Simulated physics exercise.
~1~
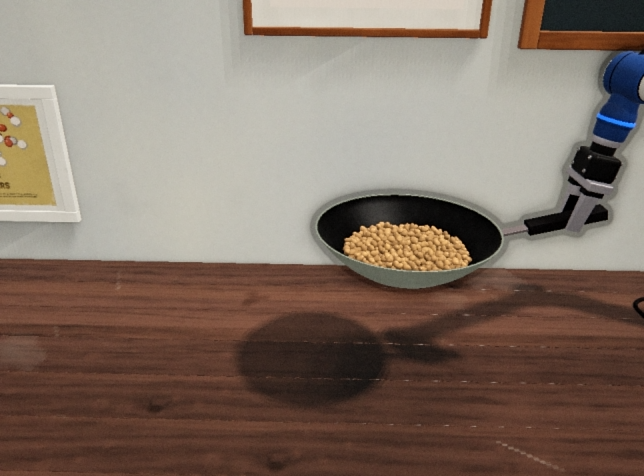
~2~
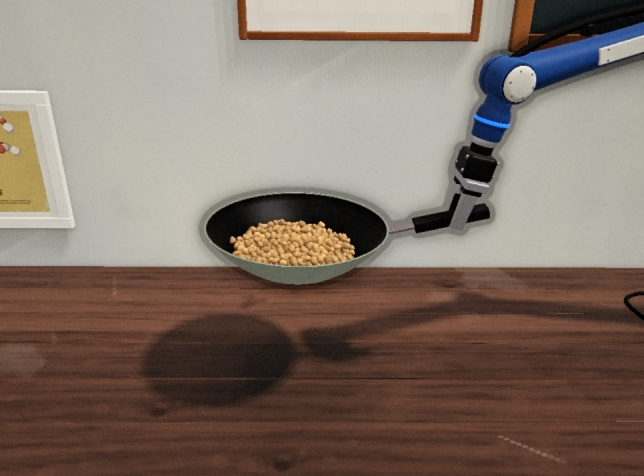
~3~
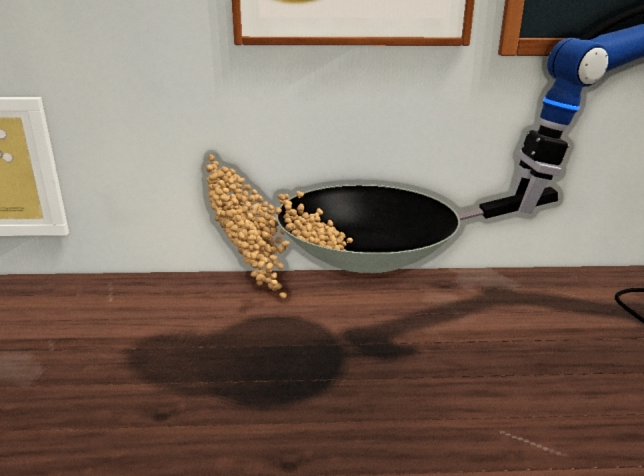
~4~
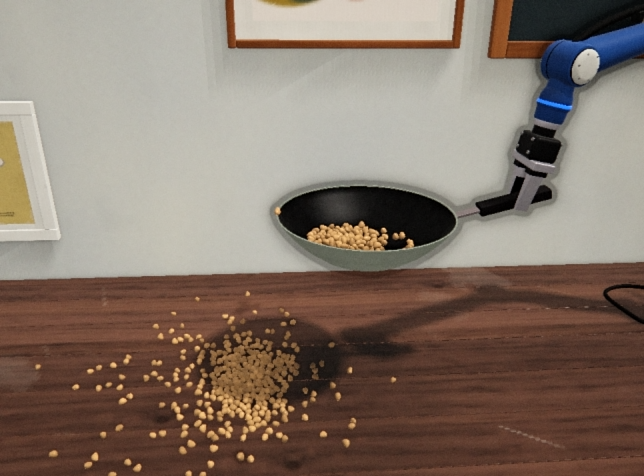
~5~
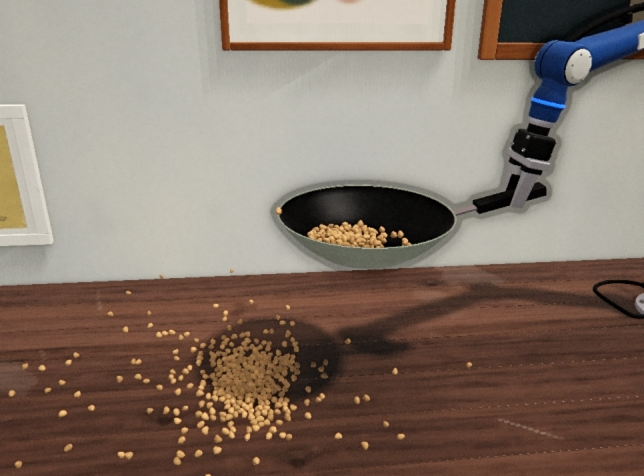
Above a dark wooden table, a blue robot arm swung a wok of dried beans to the left, then jerked it back right, and most of the beans flew over the left rim and scattered across the tabletop, leaving a smaller heap in the wok.
